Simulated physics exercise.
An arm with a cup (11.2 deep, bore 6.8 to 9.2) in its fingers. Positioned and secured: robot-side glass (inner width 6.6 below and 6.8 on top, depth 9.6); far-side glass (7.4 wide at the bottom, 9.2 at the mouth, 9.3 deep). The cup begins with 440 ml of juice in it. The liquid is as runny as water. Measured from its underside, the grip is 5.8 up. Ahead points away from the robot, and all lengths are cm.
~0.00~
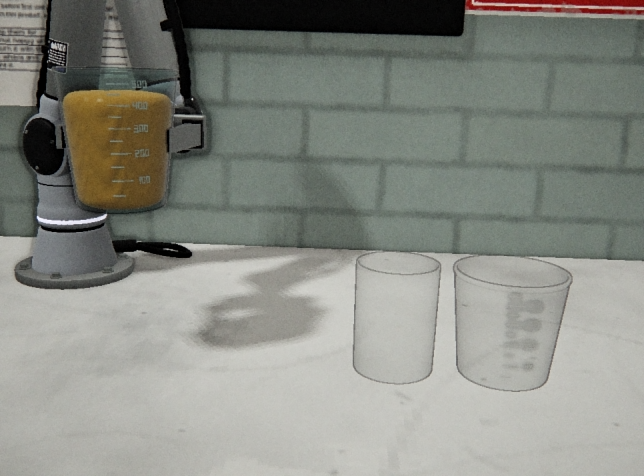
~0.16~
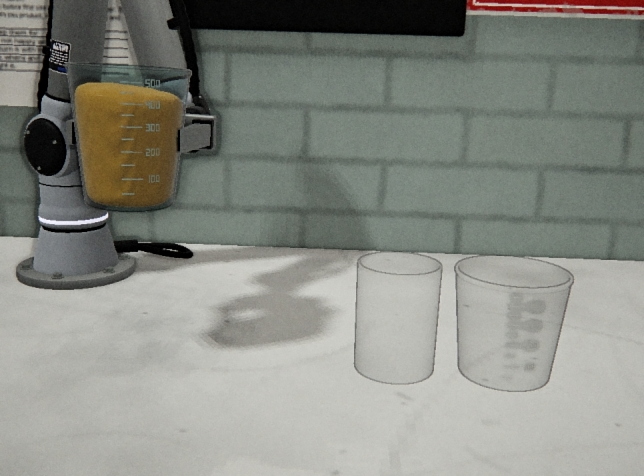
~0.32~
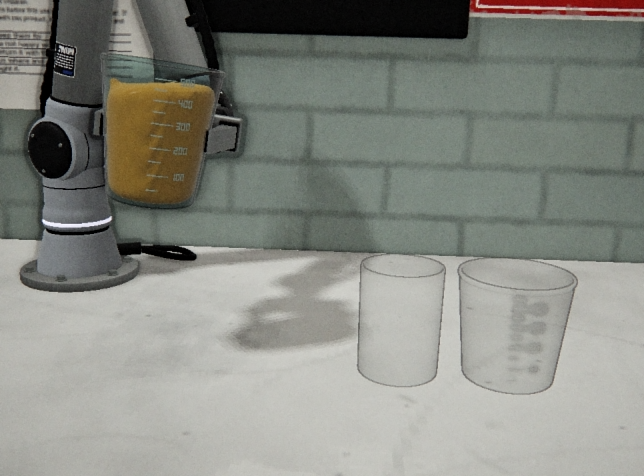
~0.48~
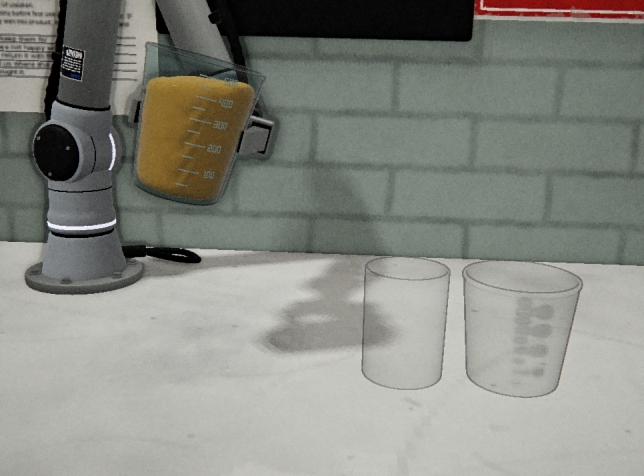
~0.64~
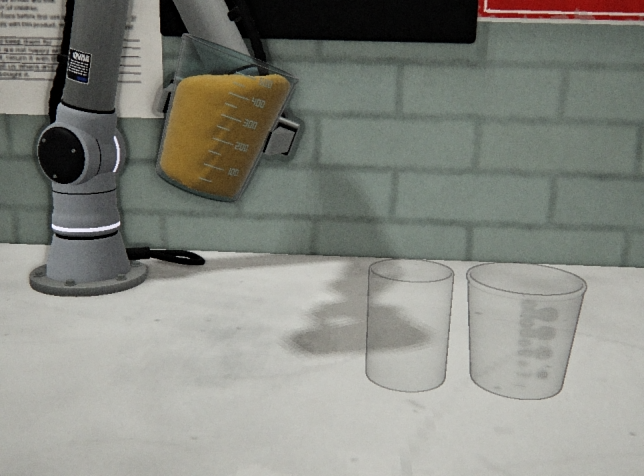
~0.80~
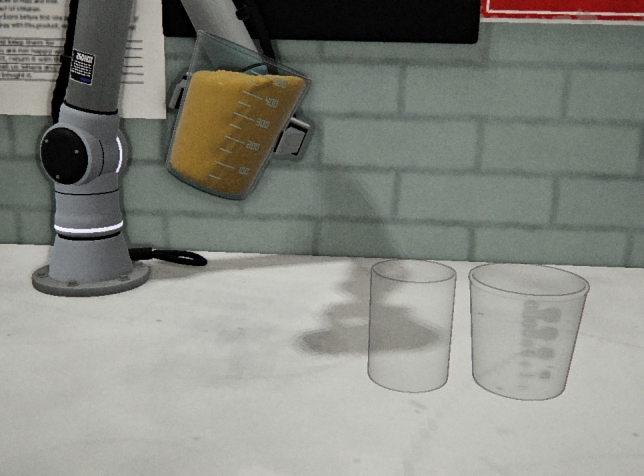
A measuring cup of orange juice, held by a robot arm, starts out upright at the left, above a pale countertop. The arm carries it to the right and slightly upward toward two empty clear glasses, gradually tilting it forward. Its shadow slides right across the counter, reaching behind the nearer glass.
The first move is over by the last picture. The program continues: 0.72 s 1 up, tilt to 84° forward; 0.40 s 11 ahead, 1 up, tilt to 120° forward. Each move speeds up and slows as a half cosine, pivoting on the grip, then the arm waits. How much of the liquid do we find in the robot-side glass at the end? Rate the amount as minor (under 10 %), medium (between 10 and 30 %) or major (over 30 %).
Rated major, over 30 %.
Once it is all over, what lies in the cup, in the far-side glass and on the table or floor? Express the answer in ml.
Roughly 0, 50, 170 ml.
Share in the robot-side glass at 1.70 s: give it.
45 %.
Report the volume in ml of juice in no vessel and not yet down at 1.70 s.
Outside the vessels: Near 40 ml.
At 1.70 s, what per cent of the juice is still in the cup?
I estimate near 30 in a hundred.
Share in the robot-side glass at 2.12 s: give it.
50 %.
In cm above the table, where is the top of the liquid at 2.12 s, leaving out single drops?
Around 16 centimetres.
By 1.25 s, tilted 65° forward, liquid up to 25 above the table; 395 ml in the cup, 45 ml in the air or running down outside.
By 1.70 s, tilted 99° forward, liquid up to 38 above the table; 200 ml in the robot-side glass, 140 ml in the cup, 65 ml on the table or floor, 40 ml in the air or running down outside.
By 2.12 s, tilted 120° forward, liquid up to 24 above the table; 220 ml in the robot-side glass, 150 ml on the table or floor, 55 ml in the far-side glass, 10 ml in the air or running down outside.
By 2.92 s, tilted 120° forward, liquid up to 7 above the table; 220 ml in the robot-side glass, 165 ml on the table or floor, 55 ml in the far-side glass.
Final state, 220 ml in the robot-side glass, 165 ml on the table or floor, 55 ml in the far-side glass. That is 50 % in the robot-side glass.
